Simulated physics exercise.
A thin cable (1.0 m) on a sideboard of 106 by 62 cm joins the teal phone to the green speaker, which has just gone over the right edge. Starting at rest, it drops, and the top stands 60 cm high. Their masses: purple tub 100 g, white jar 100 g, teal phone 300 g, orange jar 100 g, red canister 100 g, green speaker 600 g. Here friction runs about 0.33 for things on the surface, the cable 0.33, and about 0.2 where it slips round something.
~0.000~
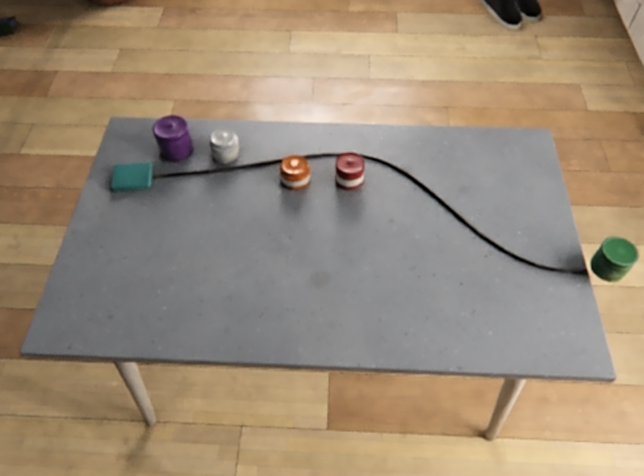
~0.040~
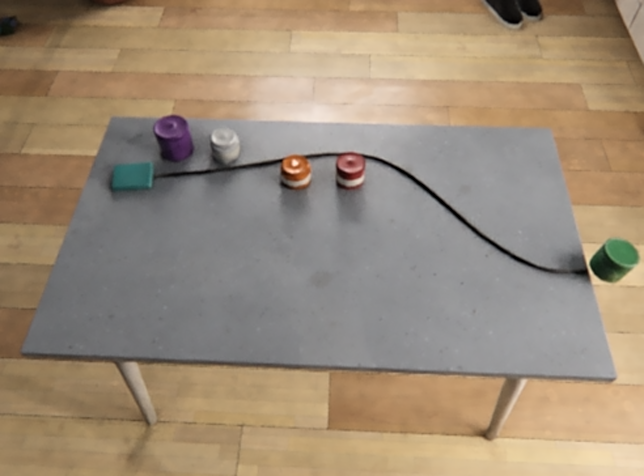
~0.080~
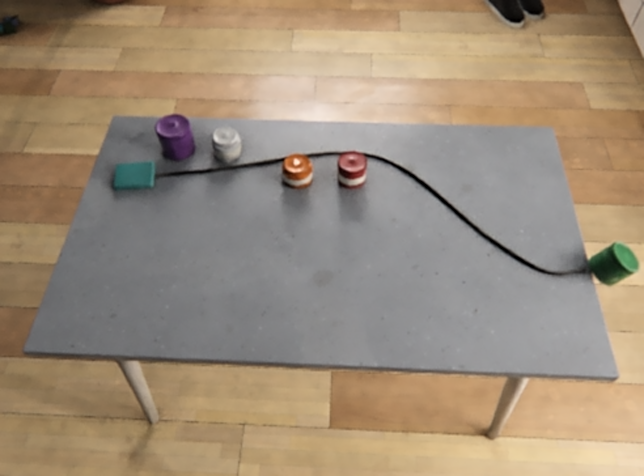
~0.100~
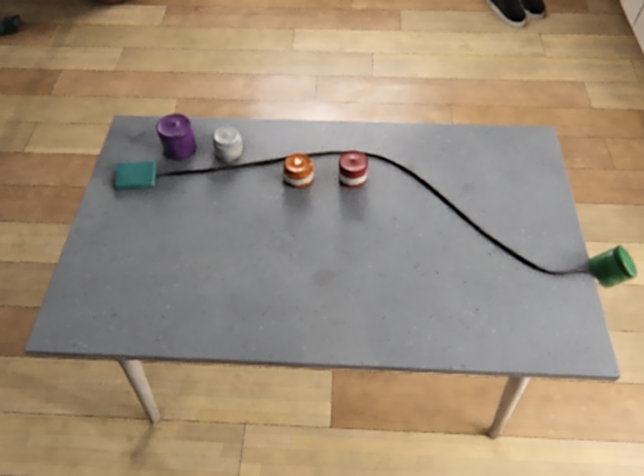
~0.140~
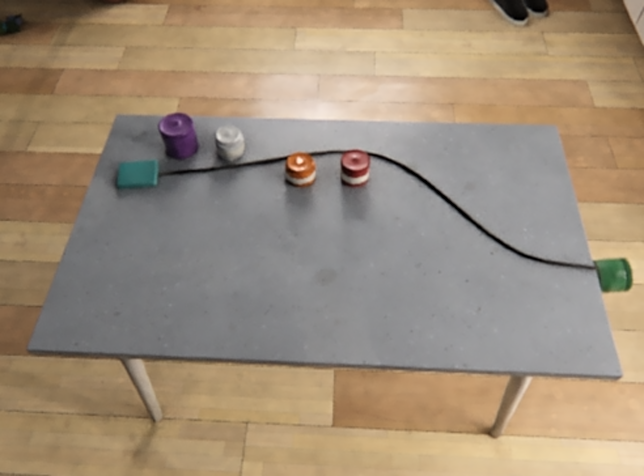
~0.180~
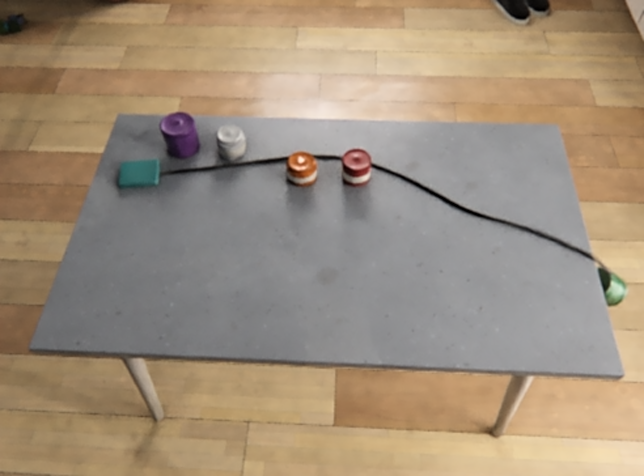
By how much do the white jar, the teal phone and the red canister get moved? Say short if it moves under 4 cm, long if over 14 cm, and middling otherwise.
In order: Most likely the white jar ends up in the low range; most likely the teal phone ends up in the high range; most likely the red canister ends up in the high range.
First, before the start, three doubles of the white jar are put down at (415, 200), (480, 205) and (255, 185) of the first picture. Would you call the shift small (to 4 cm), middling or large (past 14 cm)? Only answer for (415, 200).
There it moves a moderate amount.
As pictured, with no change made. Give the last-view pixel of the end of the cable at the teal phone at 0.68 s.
In the last view it is close to (408, 189).
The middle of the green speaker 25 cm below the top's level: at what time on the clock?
At about 0.36 s.
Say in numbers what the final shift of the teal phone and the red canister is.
Roughly: Teal phone 80 cm, red canister 20 cm.
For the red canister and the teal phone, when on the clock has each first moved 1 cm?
Approx. times - red canister: 0.22 s, teal phone: 0.24 s.
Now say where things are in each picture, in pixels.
In the first picture, white jar (222, 136); teal phone (131, 174); red canister (350, 162); cable runs through (537, 265) (451, 210) (378, 160) (203, 172).
In the second picture, green speaker (621, 252); cable runs through (537, 266) (379, 159) (204, 171).
In the third picture, green speaker (614, 264); cable runs through (537, 268) (381, 158) (206, 171).
In the fourth picture, green speaker (613, 267); cable runs through (538, 268) (382, 157) (207, 170).
In the fifth picture, green speaker (610, 276); cable runs through (545, 261) (384, 157) (209, 169).
In the sixth picture, white jar (229, 133); teal phone (138, 171); red canister (357, 159); cable runs through (572, 247) (471, 211) (385, 169) (211, 168).
At 0.4 s, the cable's tail end at (256, 177); teal phone 22 cm off its start, red canister 18 cm off its start, green speaker over the edge.
At 0.7 s, the cable's tail end at (408, 189); teal phone 55 cm off its start, red canister 21 cm off its start, green speaker over the edge.
At 0.9 s, the cable's tail end at (516, 202); teal phone 78 cm off its start at (497, 200), red canister 21 cm off its start at (342, 237), green speaker over the edge.
At 1.2 s, the cable's tail end at (535, 204); teal phone 82 cm off its start, red canister 21 cm off its start, green speaker over the edge.
At 2.4 s, the cable's tail end at (535, 204); teal phone 82 cm off its start at (516, 202), red canister 21 cm off its start at (342, 237), white jar 1 cm off its start at (231, 131), green speaker over the edge.
